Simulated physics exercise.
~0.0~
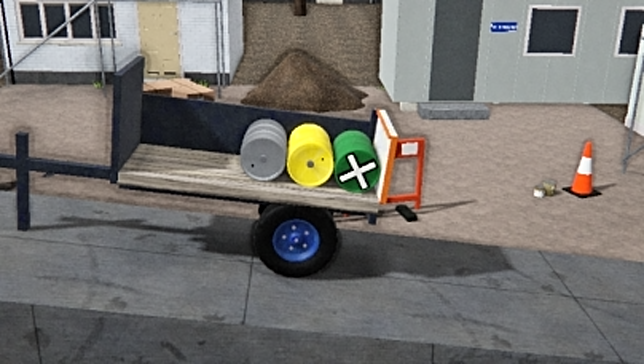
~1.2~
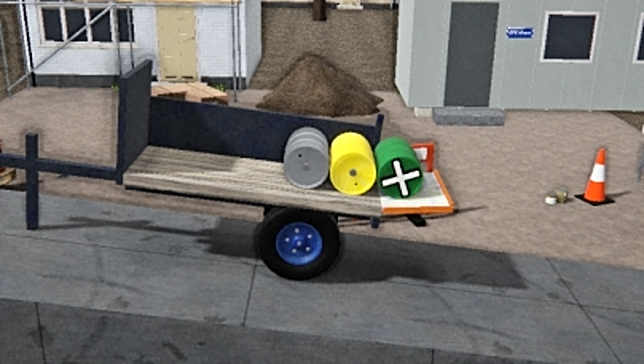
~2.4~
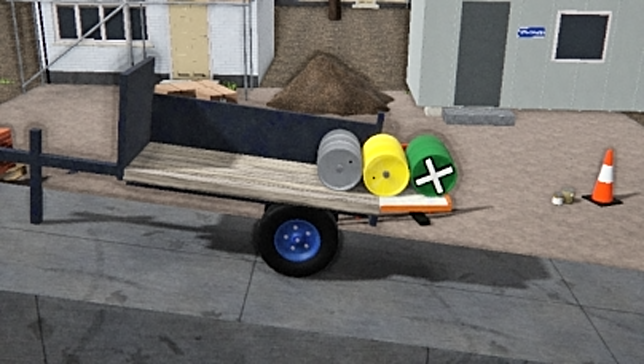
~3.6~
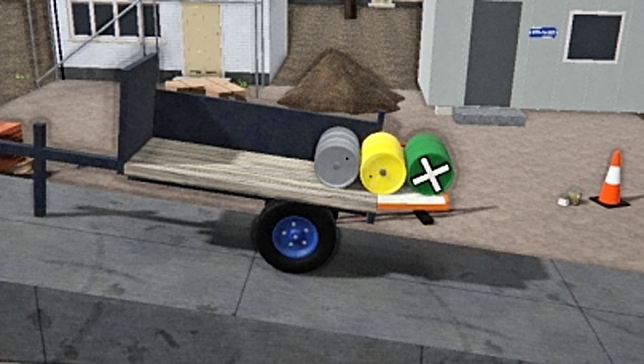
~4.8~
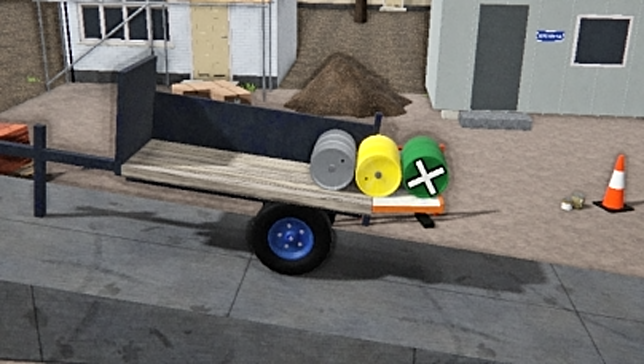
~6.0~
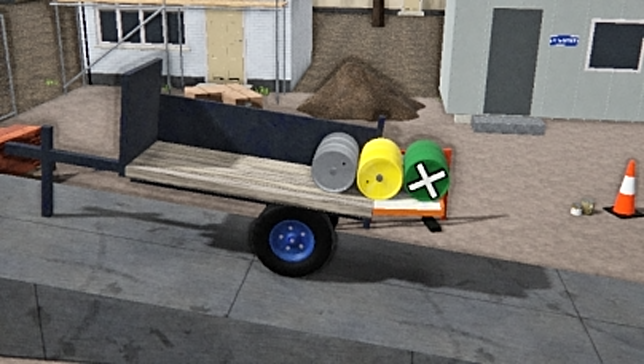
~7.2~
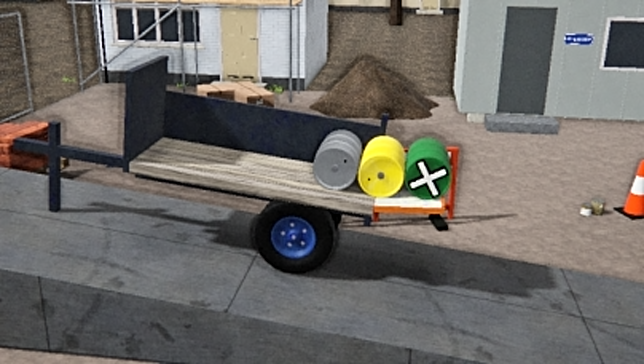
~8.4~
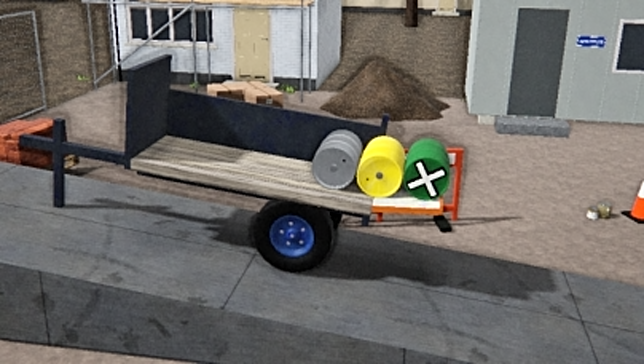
We see a trailer tilted nose-up on a ramp, carrying gray, yellow and green kegs, the green one marked with a white cross. The tailgate drops, the kegs roll right, and they come to rest against one another, green on the lowered gate, with none falling off.
